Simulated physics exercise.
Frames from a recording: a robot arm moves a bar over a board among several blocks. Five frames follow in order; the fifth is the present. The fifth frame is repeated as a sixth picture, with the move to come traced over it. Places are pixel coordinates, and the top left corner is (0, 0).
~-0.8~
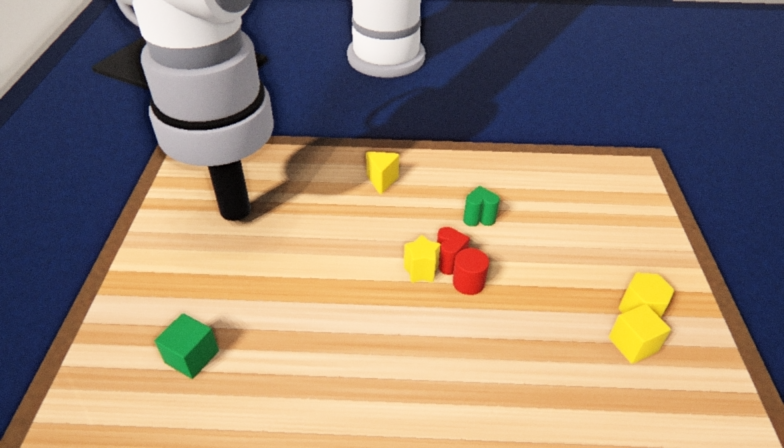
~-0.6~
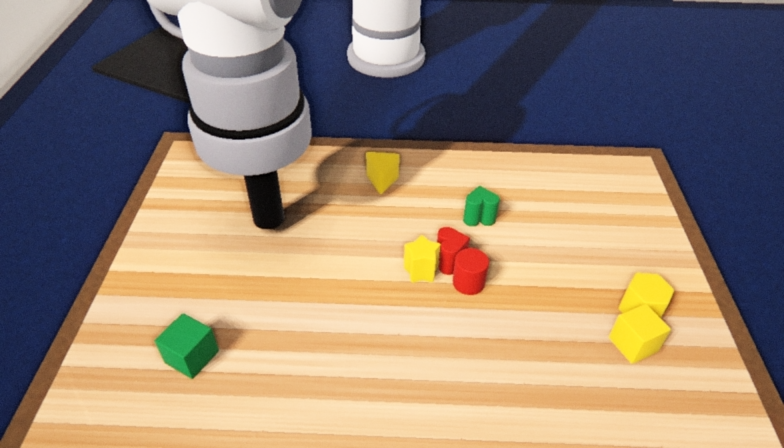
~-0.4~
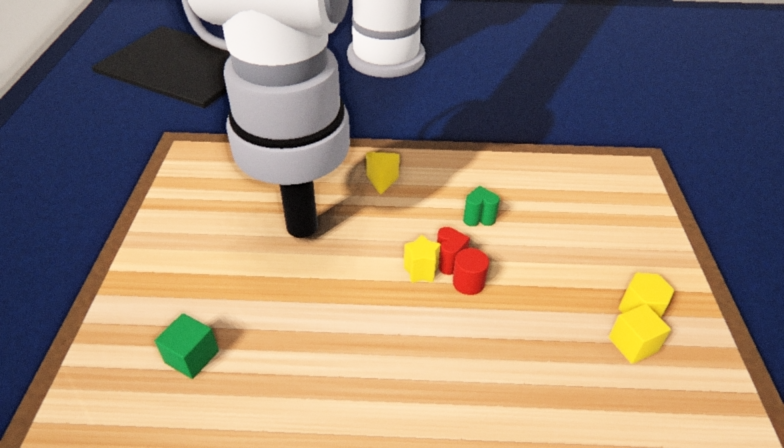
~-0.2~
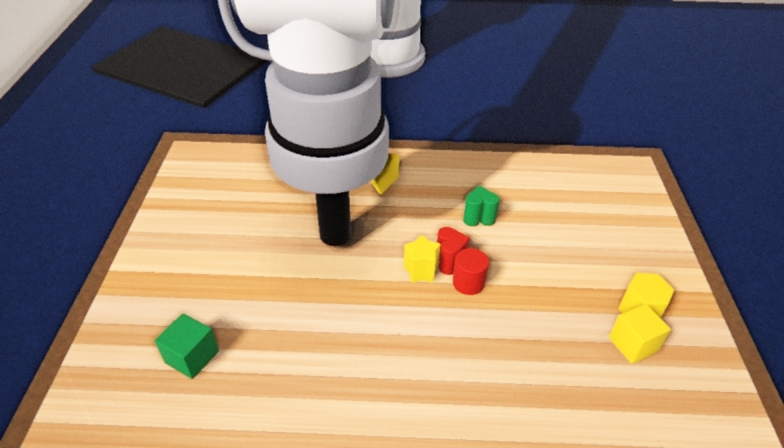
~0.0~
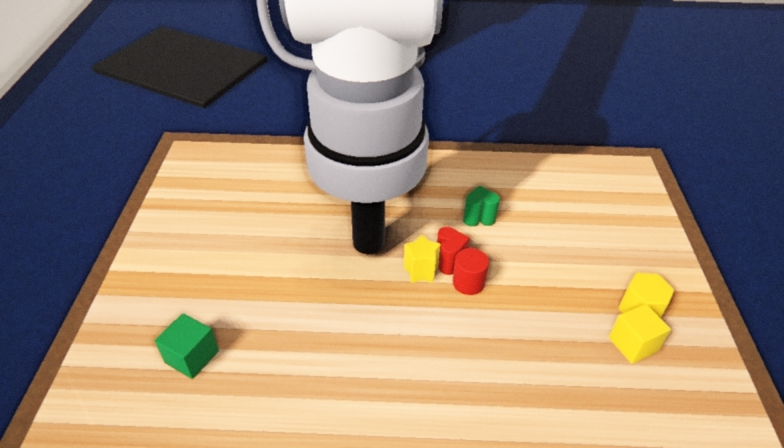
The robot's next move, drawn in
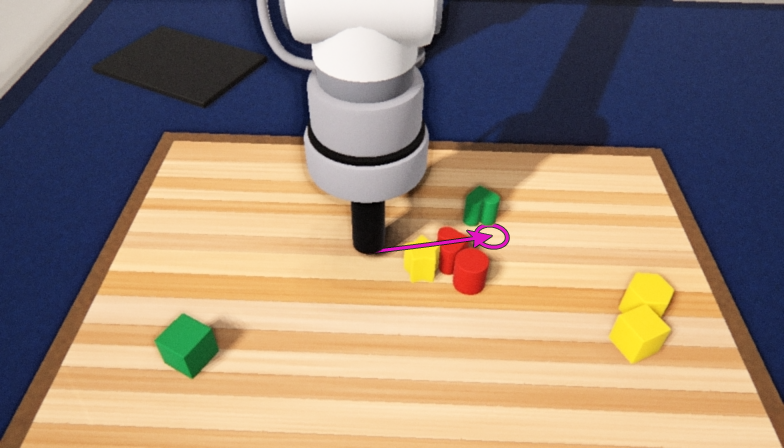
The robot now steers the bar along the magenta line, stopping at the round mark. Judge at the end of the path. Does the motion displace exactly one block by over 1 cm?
That would be a yes.
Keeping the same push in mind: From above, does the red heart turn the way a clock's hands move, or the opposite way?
Bird's-eye view: Clockwise.
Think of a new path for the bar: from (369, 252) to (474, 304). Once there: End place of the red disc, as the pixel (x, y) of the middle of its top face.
I'd say the red disc ends with its top centre at (534, 269).
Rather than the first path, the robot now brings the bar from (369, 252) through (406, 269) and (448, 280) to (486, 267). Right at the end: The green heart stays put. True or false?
My answer: True.
Drawn move, in a line from (369, 252) to (492, 236).
What follows on the original path. One third of the way, bar (411, 238); nothing pushed yet.
Two thirds of the way, bar (454, 233); red heart (467, 239), turned 65° clockwise; red disc (474, 263).
At the end, bar (493, 227); red heart (472, 238), turned 85° clockwise; red disc (474, 263); green heart still.
